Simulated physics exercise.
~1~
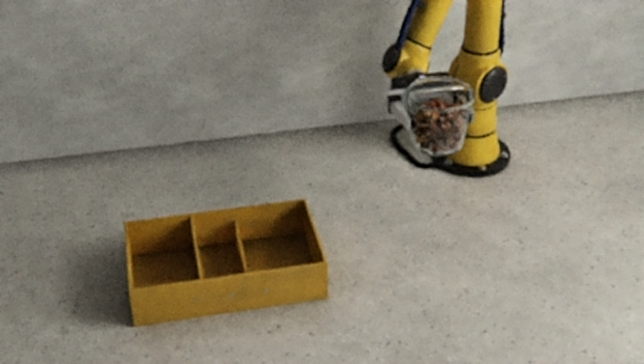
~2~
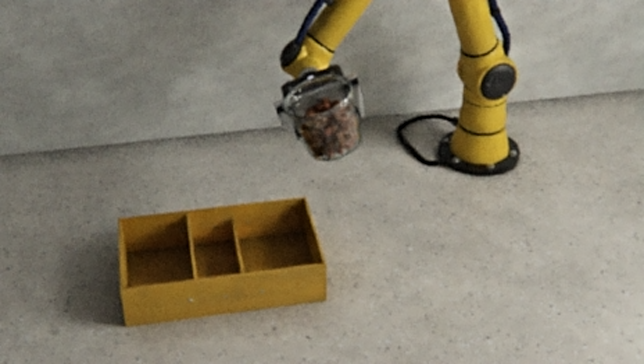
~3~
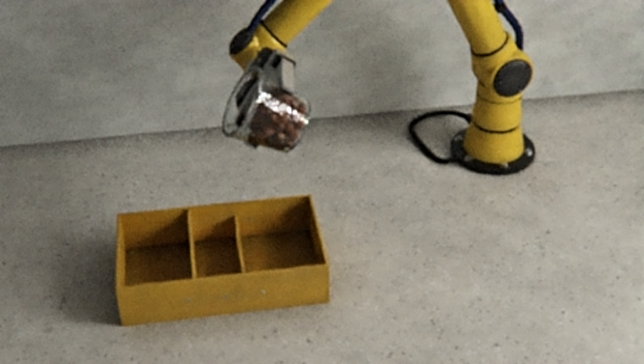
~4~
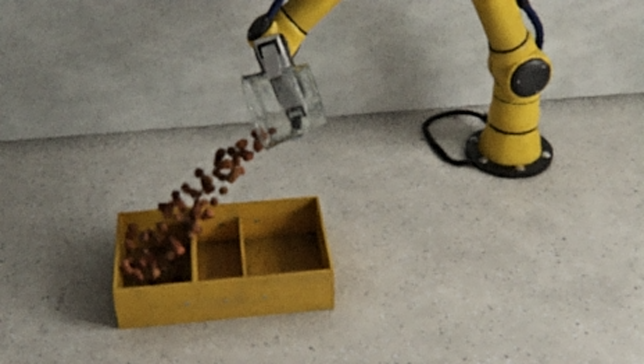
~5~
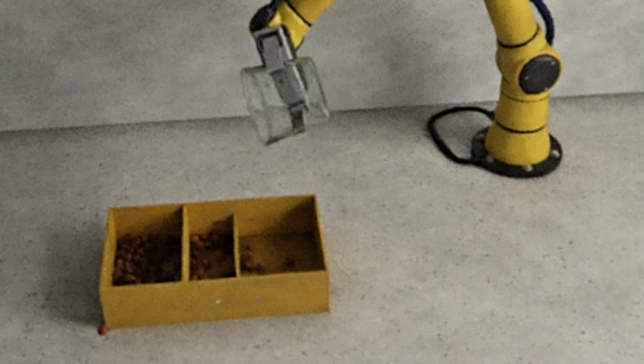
The footage shows a yellow robotic arm carrying a clear cup of small brown nuts leftward toward an open yellow box with three compartments, then tipping it so they pour out, leaving most in the left compartment, fewer in the middle and only a few in the right.
